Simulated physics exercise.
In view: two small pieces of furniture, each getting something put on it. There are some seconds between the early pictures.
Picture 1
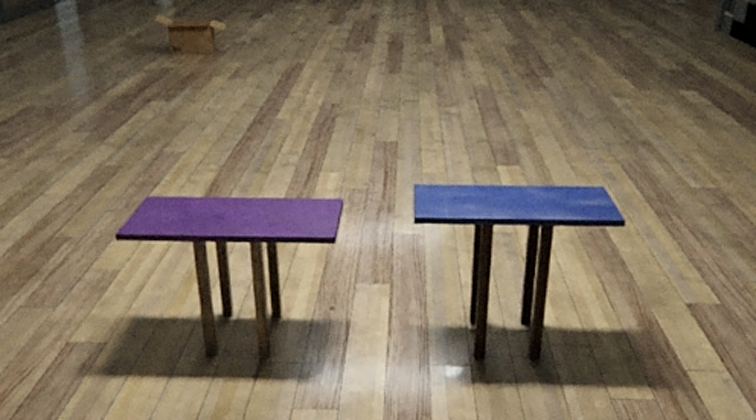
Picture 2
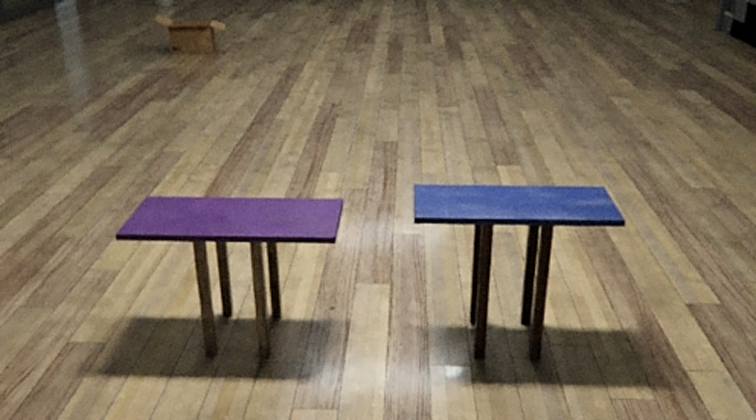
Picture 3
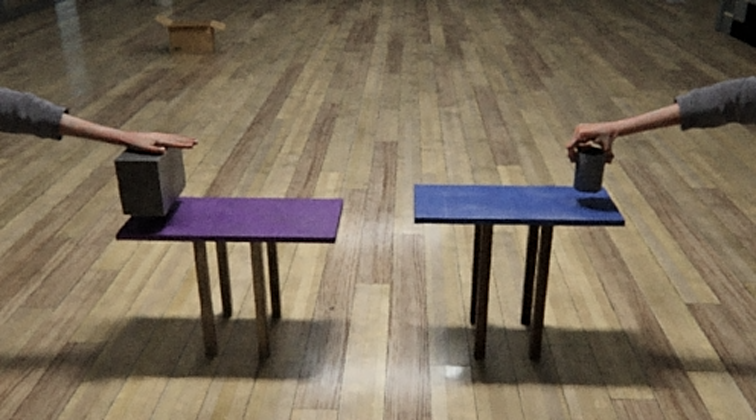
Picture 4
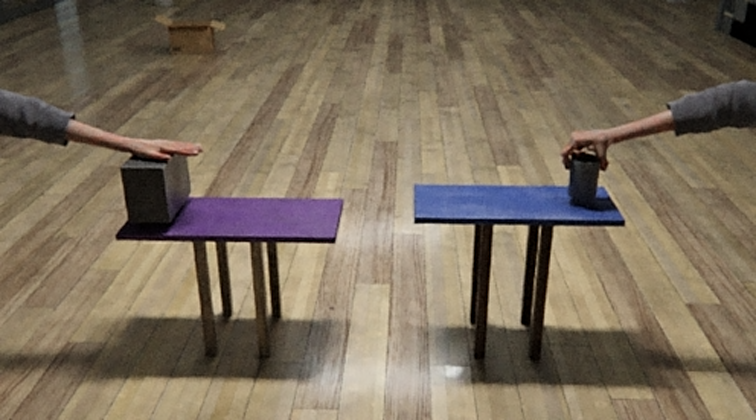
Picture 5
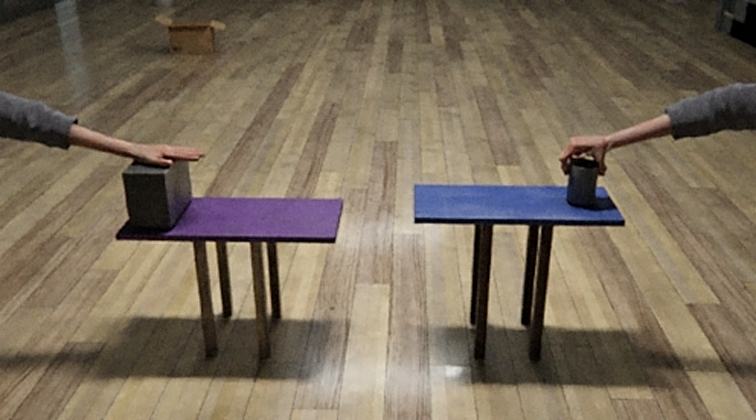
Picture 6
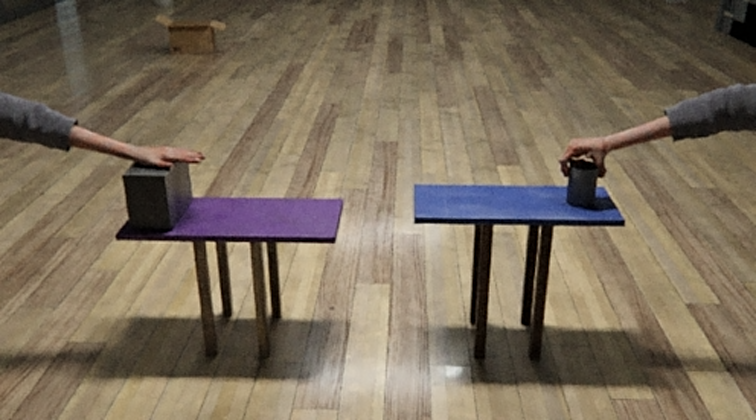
Two hands lower a gray block onto the purple table and a beaker onto the blue table.
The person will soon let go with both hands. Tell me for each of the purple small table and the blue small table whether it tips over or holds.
Outcome: The purple small table tips over, the blue small table holds.
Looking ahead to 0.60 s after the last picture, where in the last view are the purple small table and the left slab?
My best guess is around (151, 224) for the first and (78, 239) for the second.
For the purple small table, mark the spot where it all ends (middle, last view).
About (112, 255).
Then, 0.60 s later than the last frame, purple small table tilted by 37° near (151, 224); blue small table at rest near (513, 205).
When it is over, the purple small table goes over, near (112, 255); the blue small table keeps steady, near (513, 205).
